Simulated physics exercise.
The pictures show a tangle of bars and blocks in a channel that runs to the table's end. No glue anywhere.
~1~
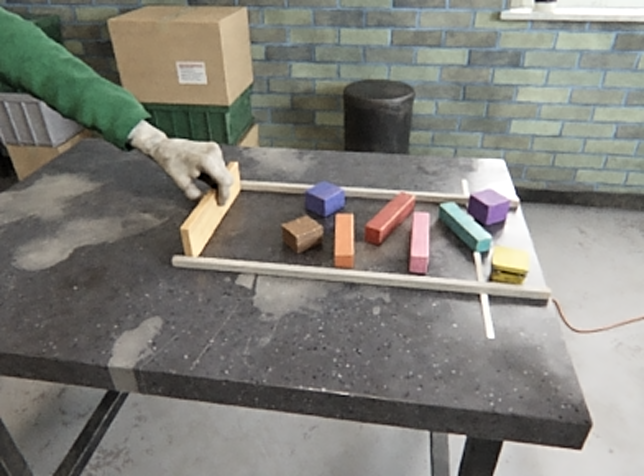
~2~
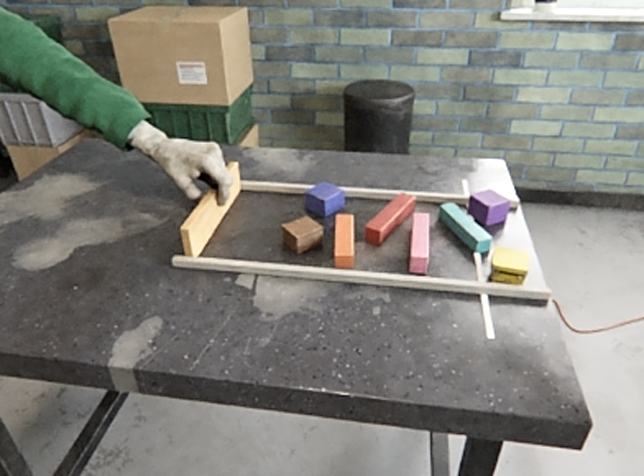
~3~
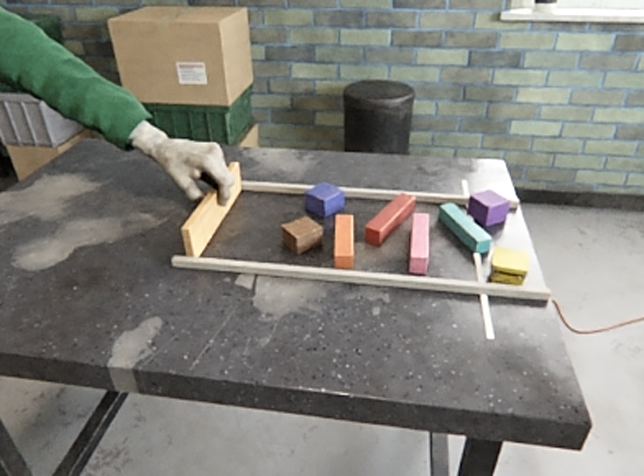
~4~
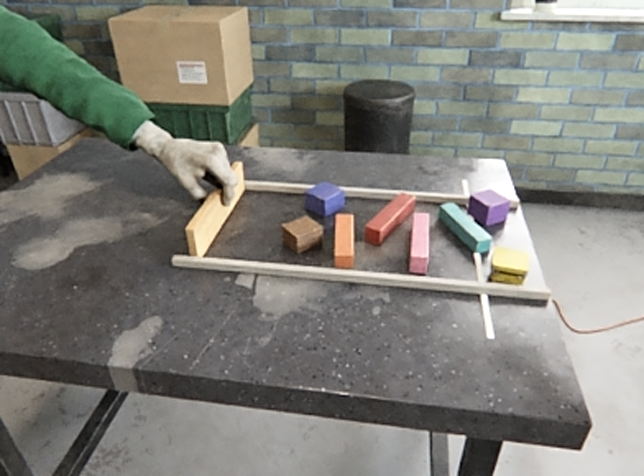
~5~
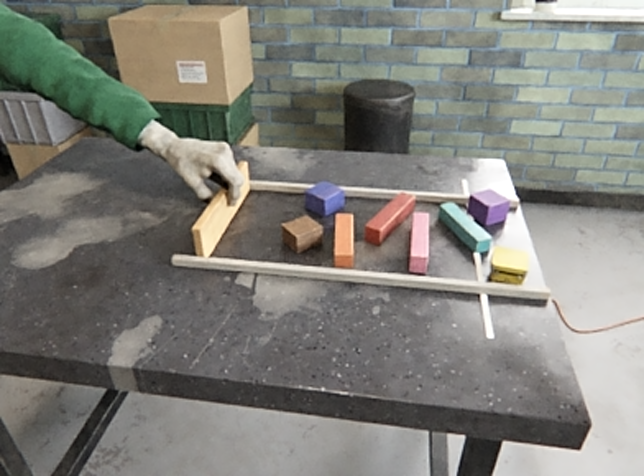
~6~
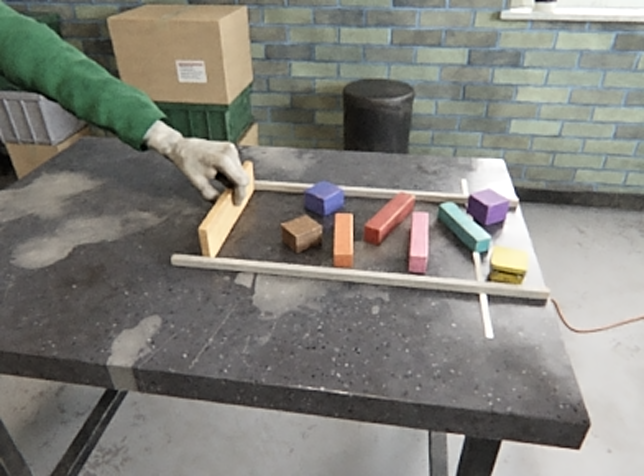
In this clip, a gloved hand in a green sleeve slides an upright wooden board slightly to the right between two pale rails on a dark table, while the colored blocks and bars ahead of it stay still.
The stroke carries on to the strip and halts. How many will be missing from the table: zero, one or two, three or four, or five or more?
As it turns out, the number that fall off is three or four.
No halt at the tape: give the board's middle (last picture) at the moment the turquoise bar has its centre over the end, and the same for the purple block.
For the turquoise bar at (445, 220), for the purple block at (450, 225).
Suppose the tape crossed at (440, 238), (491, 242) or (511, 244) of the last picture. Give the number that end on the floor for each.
The counts: 1, 5 and 6.
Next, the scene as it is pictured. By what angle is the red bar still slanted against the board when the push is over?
About 20°.
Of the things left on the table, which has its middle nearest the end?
The red bar.
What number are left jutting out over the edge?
1 of them.
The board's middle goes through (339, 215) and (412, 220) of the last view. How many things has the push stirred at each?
At the one place 4, at the other 8.
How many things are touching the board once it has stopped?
That makes 2.
Soon after, none off yet; yellow case at rest near (508, 266); purple block at rest near (488, 206); turquoise bar at rest near (463, 226).
Then, none off yet; yellow case at rest near (508, 266); purple block at rest near (488, 206); turquoise bar moved a little near (482, 225).
At rest, the number that fall off is three or four; fallen, pink bar, turquoise bar, purple block and yellow case.
